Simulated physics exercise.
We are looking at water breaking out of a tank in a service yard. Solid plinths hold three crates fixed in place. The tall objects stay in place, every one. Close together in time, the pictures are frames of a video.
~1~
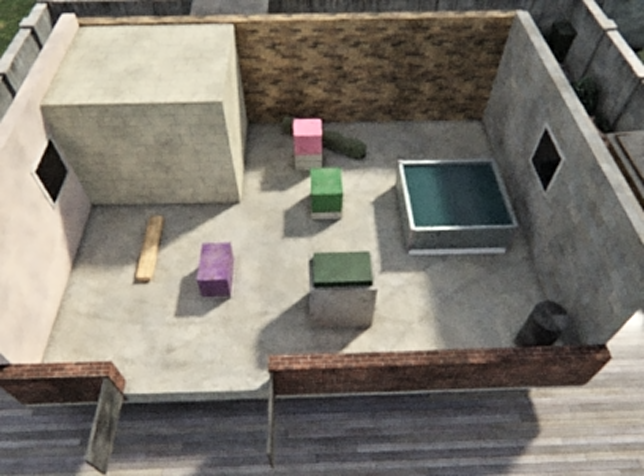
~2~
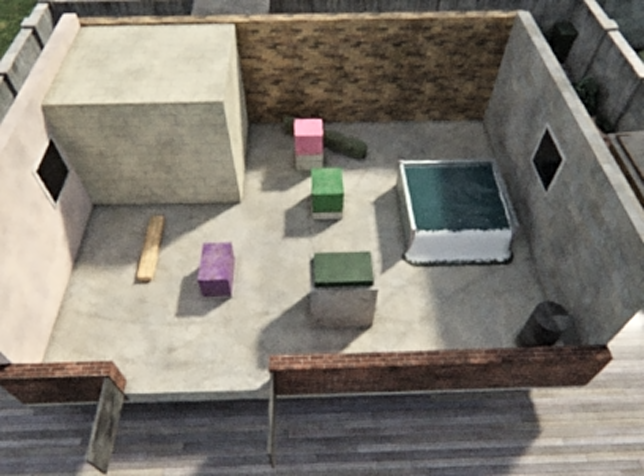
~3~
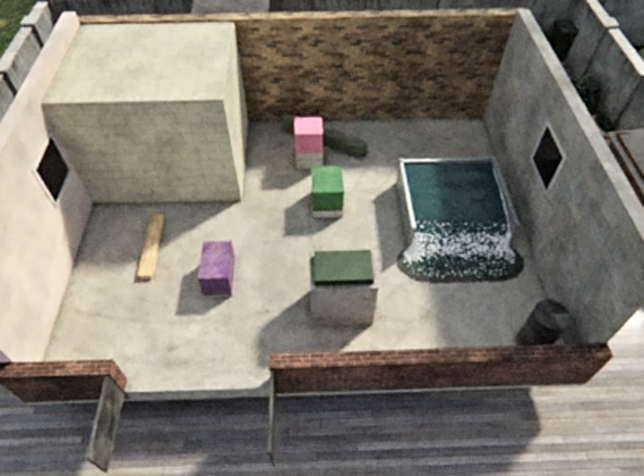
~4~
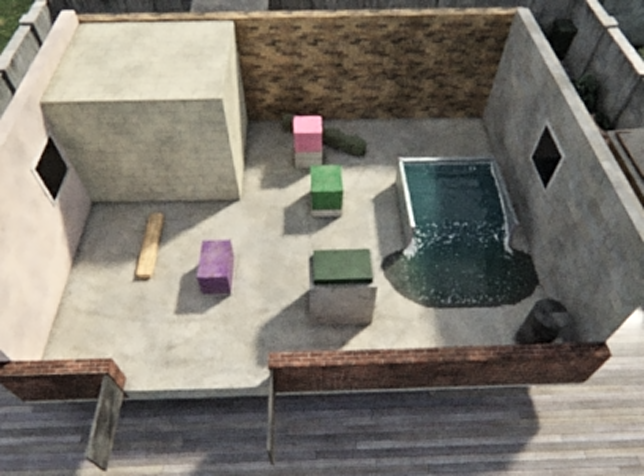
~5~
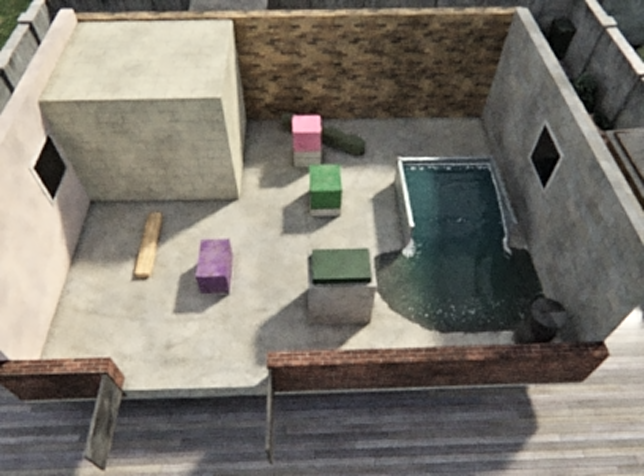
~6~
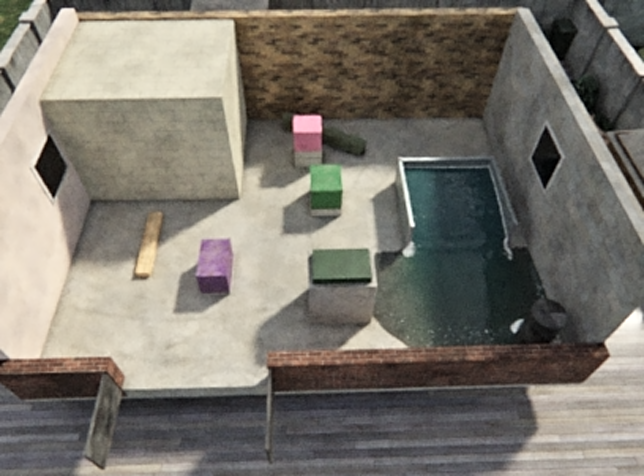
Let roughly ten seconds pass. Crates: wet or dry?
Pink crate, dry; green crate, dry; purple crate, wet.
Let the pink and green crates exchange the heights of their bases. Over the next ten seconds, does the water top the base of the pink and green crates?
In that case the pink crate is unaffected, and the green crate is unaffected.
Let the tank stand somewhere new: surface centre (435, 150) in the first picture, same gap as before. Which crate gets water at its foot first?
Purple-painted one.
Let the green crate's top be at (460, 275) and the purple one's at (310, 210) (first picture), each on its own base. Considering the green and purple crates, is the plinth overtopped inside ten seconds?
In ten seconds the green crate is reached and the purple crate is reached.
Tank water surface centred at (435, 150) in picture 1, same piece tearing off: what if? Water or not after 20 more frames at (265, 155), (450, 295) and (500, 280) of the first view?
Taking the three spots in order: Bare, swamped, swamped.
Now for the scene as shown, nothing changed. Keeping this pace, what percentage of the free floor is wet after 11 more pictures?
My best guess is some 20 %.
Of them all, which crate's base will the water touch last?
It's the pink-painted one.
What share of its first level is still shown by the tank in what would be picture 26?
14 percent or thereabouts.
A moment on, water covers 20 % of the floor; the pink crate not reached, the green crate not reached, the purple crate not reached.
Next, water covers 20 % of the floor; the pink crate not reached, the green crate not reached, the purple crate not reached.
Then, water covers 35 % of the floor; the pink crate not reached, the green crate not reached, the purple crate water round its plinth.
Later, water covers 70 % of the floor; the pink crate water round its plinth, the green crate water round its plinth, the purple crate water round its plinth.
In the end, water covers 90 % of the floor; the pink crate stayed above the water, the green crate stayed above the water, the purple crate was topped.
